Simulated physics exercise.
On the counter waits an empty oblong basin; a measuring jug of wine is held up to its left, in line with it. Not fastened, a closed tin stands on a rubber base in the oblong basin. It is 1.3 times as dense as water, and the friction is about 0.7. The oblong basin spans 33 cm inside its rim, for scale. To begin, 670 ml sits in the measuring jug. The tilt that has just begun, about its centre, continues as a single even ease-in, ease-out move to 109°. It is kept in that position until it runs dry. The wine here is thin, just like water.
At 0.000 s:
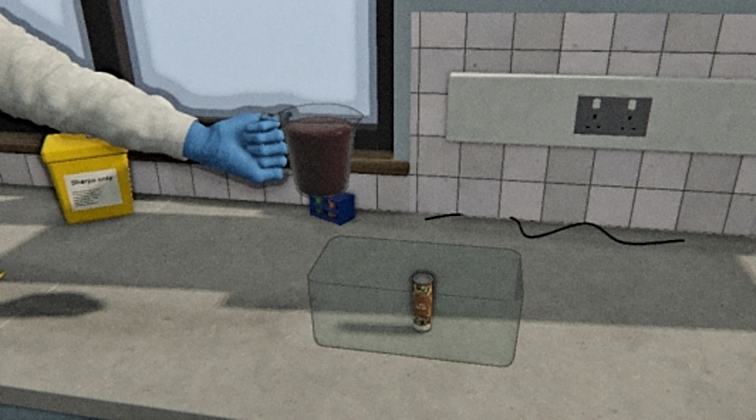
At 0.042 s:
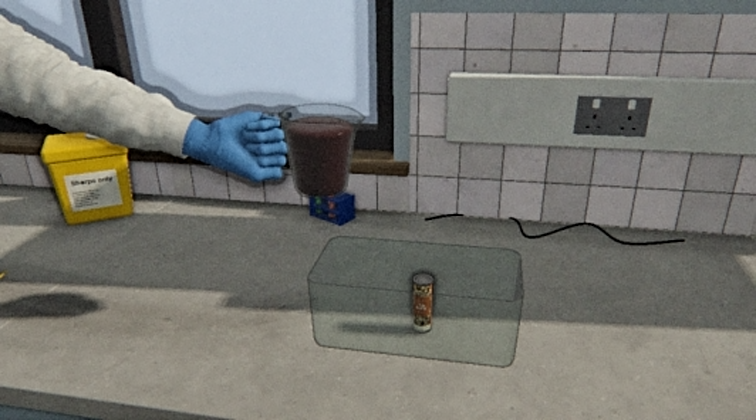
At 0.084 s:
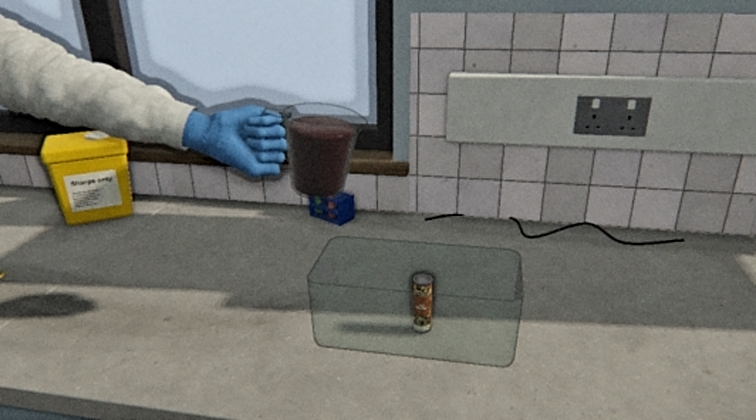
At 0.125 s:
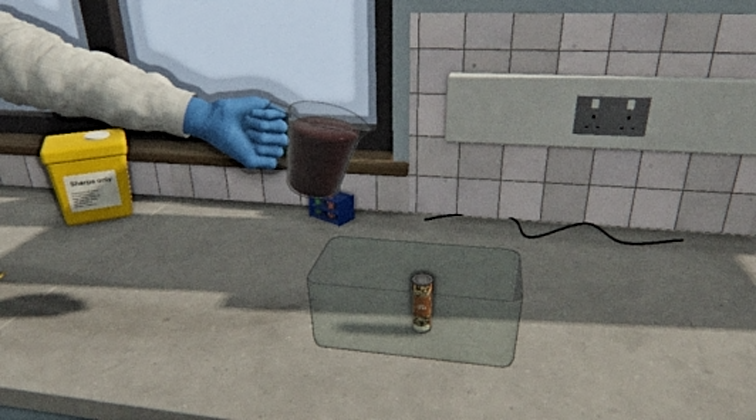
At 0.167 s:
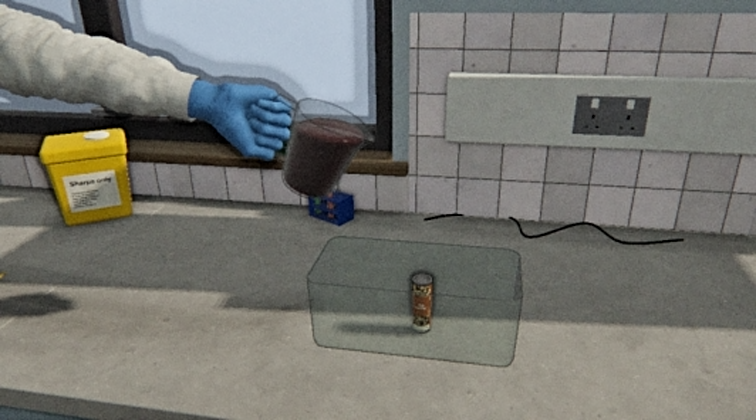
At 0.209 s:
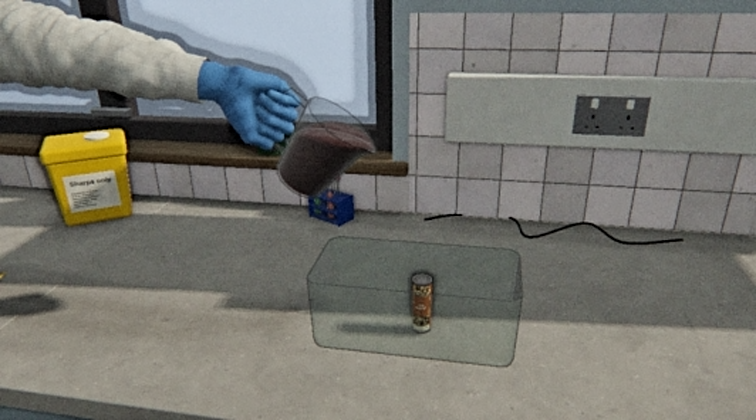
The clip shows a blue-gloved hand holding a clear jug of dark red liquid above a counter, left of a transparent oblong basin containing a small upright tin, then steadily tilting the jug rightward until it leans noticeably.
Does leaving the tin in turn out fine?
No. It will go down.
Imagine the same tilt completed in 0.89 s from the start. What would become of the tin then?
It tumbles over, then.
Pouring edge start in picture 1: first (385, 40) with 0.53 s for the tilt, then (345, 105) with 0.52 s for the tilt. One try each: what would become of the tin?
Run one: It does not tip. Run two: It tumbles.
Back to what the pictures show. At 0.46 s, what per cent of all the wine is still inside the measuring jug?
Roughly 44 %.
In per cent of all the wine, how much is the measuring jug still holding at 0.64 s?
7 per cent or thereabouts.
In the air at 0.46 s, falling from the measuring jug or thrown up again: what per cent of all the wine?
Close to 38 per cent, I'd say.
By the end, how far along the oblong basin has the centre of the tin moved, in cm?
All told, the tin's centre has moved close to 7.5 cm.
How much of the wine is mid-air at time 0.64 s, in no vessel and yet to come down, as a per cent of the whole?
Around 18 per cent of the liquid is in flight.
After 0.46 s the tilt is 104° and 44 per cent is still to pour; the tin stands where it began.
After 0.64 s the tilt is 109° and 7 per cent is still to pour; the tin leans 9°.
After 0.82 s the tilt is 109° and 0 per cent is still to pour; the tin lies on its side.
After 1.03 s the tilt is 109° and 0 per cent is still to pour; the tin lies on its side.
In the end the tin lies on its side.
